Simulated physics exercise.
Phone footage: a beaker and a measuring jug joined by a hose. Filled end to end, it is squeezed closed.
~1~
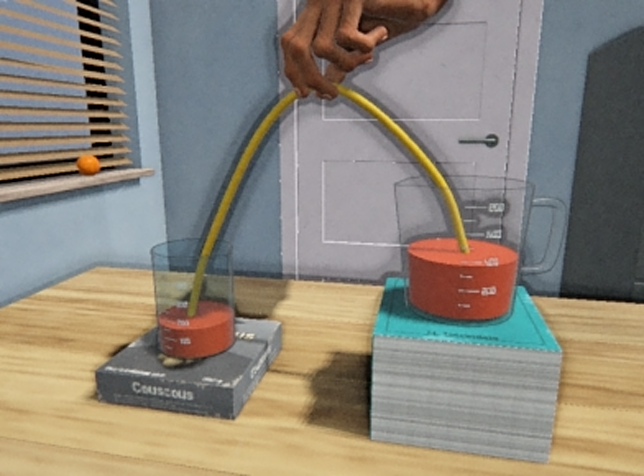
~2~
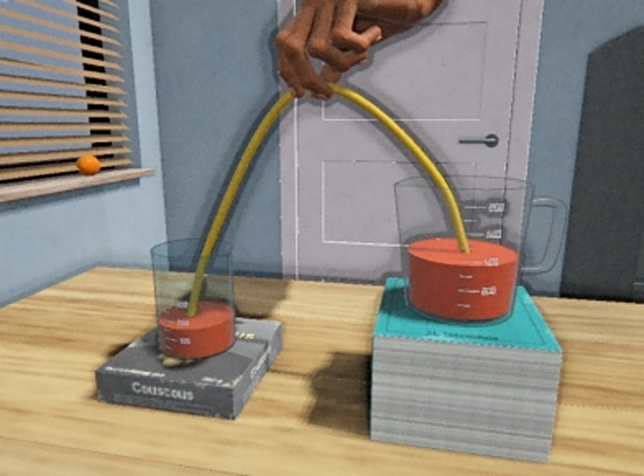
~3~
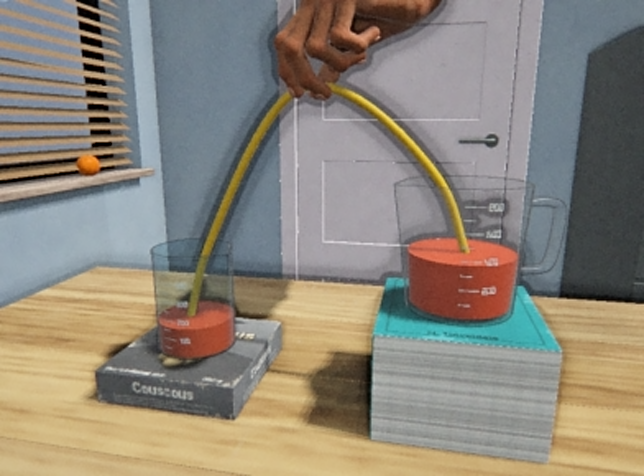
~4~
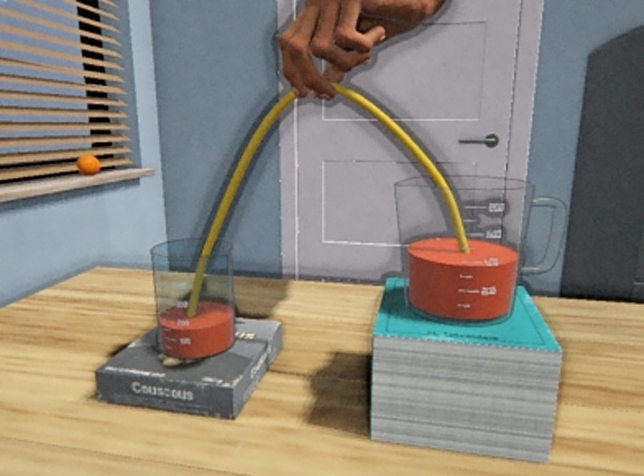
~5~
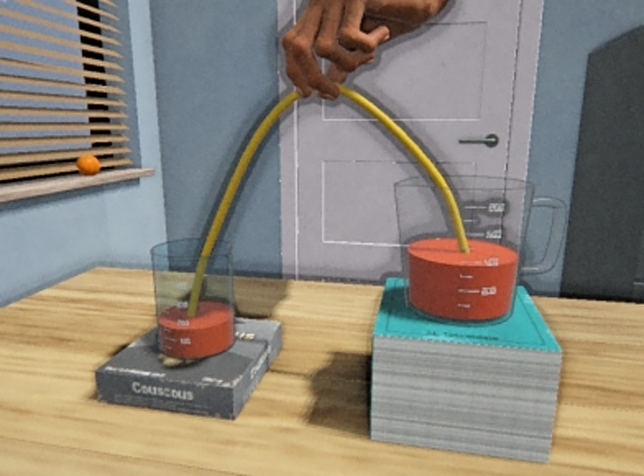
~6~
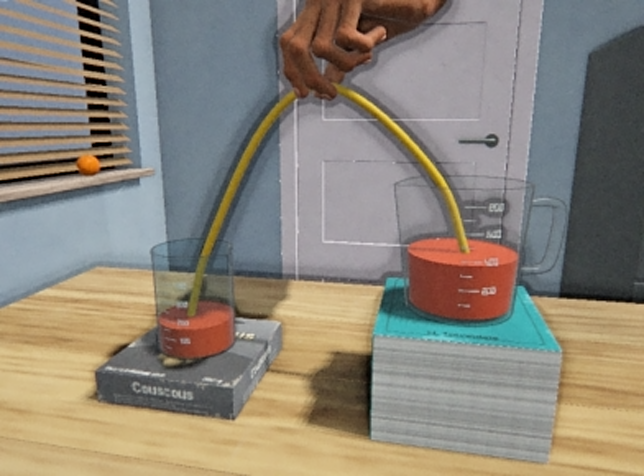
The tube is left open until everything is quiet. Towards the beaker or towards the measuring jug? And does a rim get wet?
It flows to the left, and the receiving one holds it all.
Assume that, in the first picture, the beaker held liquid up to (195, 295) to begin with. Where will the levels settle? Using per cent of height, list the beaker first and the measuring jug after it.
Respectively 85 and 20 per cent.
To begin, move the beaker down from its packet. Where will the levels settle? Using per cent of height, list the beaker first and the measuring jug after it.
Taking them in the order asked, 75 and 10 percent.
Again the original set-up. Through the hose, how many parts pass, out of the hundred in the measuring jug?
I'd put it at roughly 75 per cent.
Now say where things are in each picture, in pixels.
In the first frame, the hose is pinched; beaker (196, 295) about a quarter full, up on the packet; measuring jug (463, 242) about half full, up on the book.
In the second frame, nothing flows; beaker about a quarter full, surface at (197, 316); measuring jug about half full, surface at (462, 252).
In the third frame, fingers on the hose; beaker (196, 295) about a quarter full; measuring jug (463, 242) about half full.
In the fourth frame, still shut; beaker about a quarter full, surface at (197, 316); measuring jug about half full, surface at (462, 252).
In the fifth frame, the hose is pinched; beaker (196, 295) about a quarter full, up on the packet; measuring jug (463, 242) about half full, up on the book.
In the sixth frame, nothing flows; beaker about a quarter full, surface at (197, 316); measuring jug about half full, surface at (462, 252).
Soon after, the beaker is about half full; the measuring jug is about a third full.
Later, the beaker is about two thirds full; the measuring jug is about a quarter full.
In the end, the beaker is about three quarters full; the measuring jug is nearly empty.
